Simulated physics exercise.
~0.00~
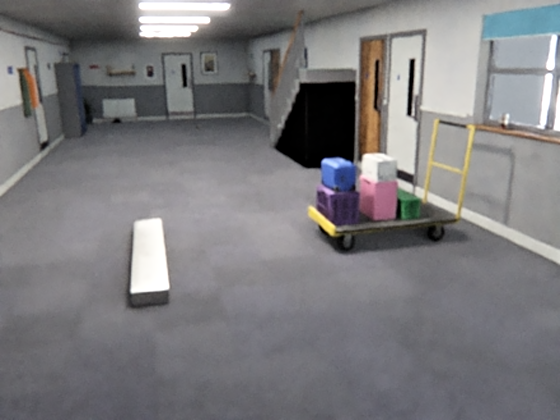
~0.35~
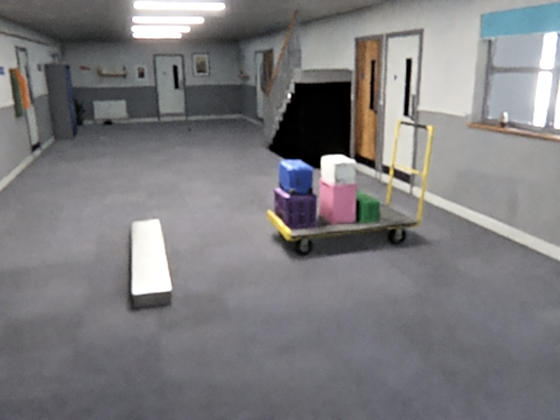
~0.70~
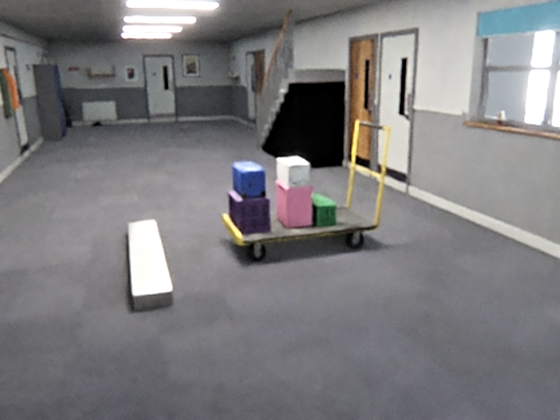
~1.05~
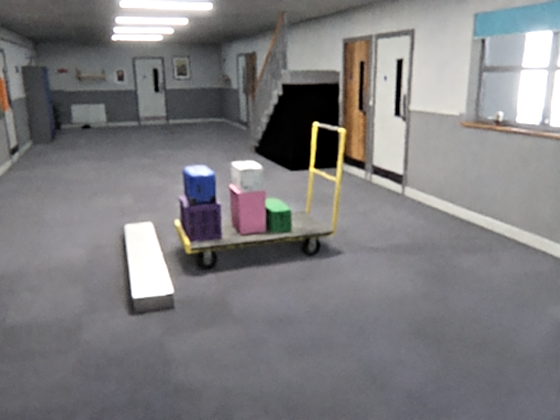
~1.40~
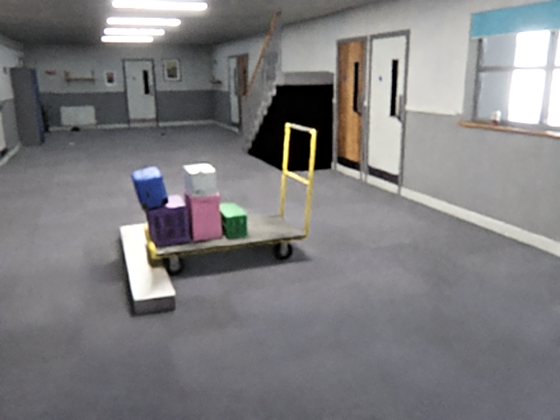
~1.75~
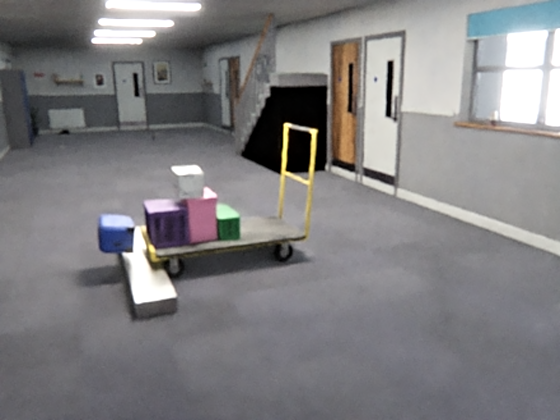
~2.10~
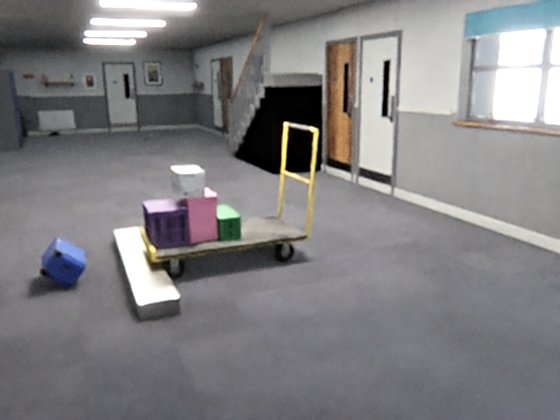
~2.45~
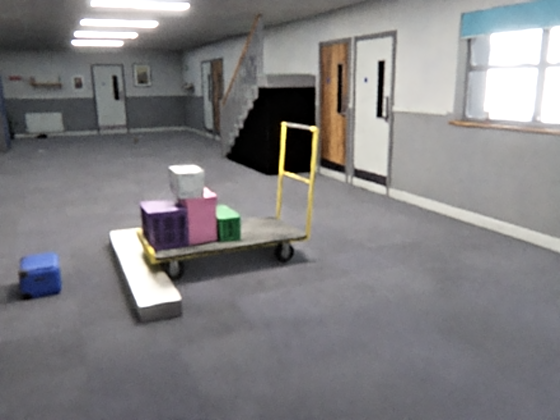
A yellow-edged flatbed trolley stacked with colourful boxes rolled left across a grey floor and stopped against a low pale kerb, where the blue box on top tipped forward and tumbled onto the floor beyond, while the purple, pink, white and green ones stayed aboard.
